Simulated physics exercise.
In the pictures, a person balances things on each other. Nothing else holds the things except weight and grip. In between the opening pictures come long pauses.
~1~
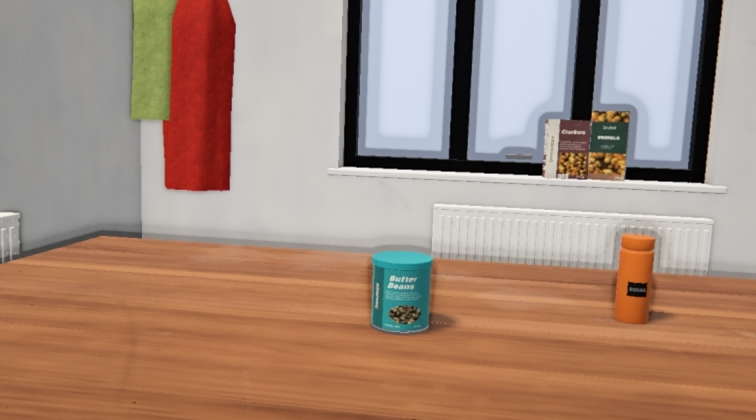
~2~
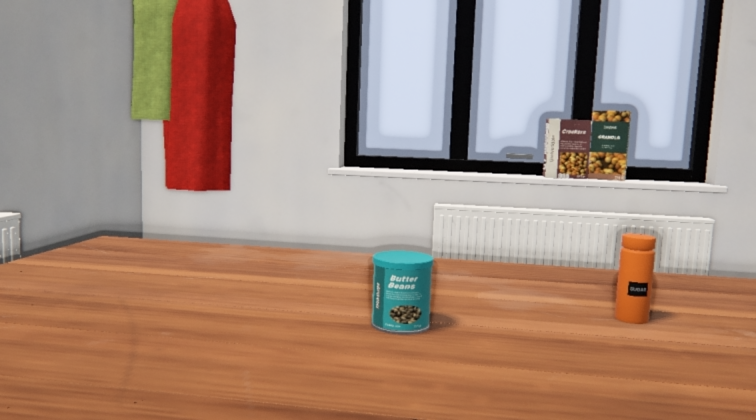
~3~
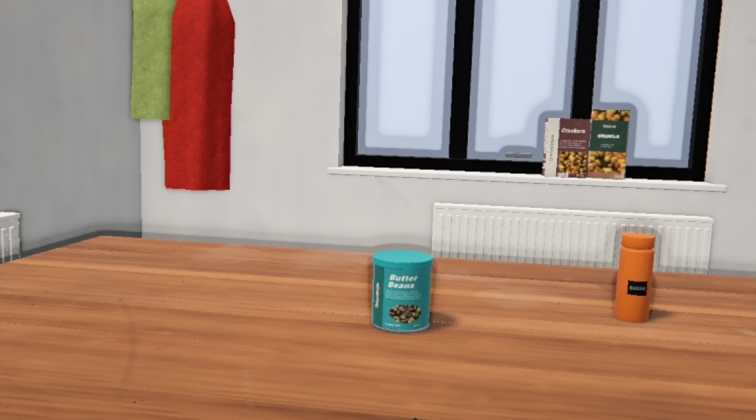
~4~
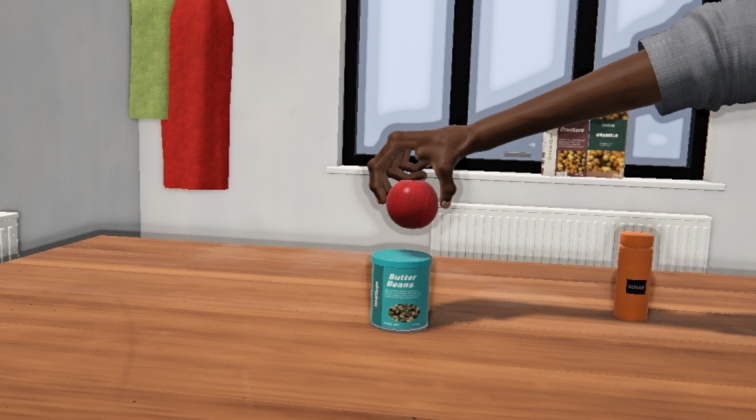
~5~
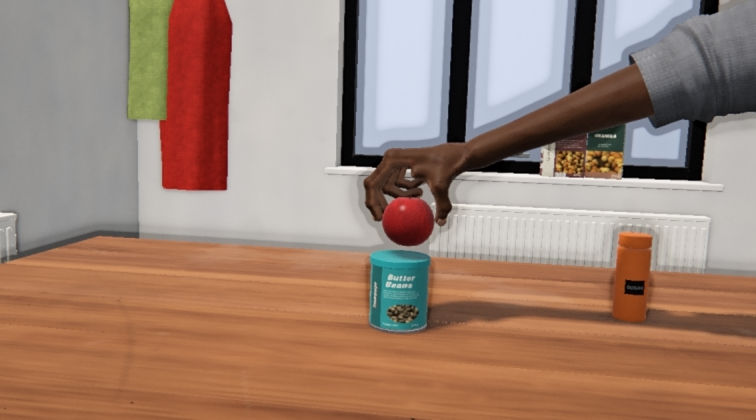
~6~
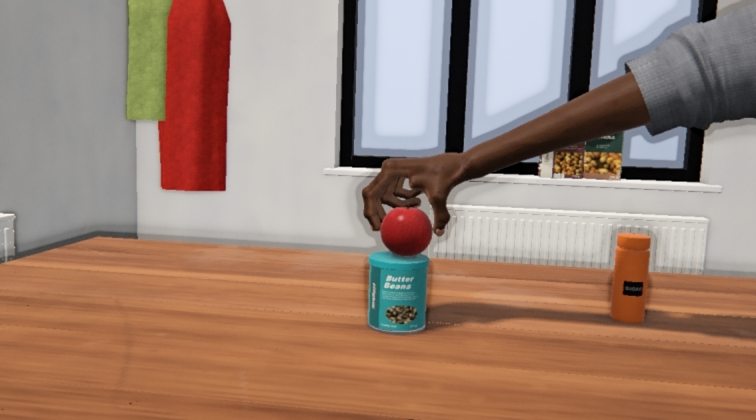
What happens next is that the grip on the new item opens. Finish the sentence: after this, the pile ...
After this, the pile stays put.
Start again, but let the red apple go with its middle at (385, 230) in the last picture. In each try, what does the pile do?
It stays stable.
Then, 0.60 s after the last picture, nothing has stirred.
Then, 1.60 s after the last picture, red apple resting near (406, 232).
At rest, all 3 in place. Seen from the same camera at the end, red apple near (406, 232). The pile keeps its balance.
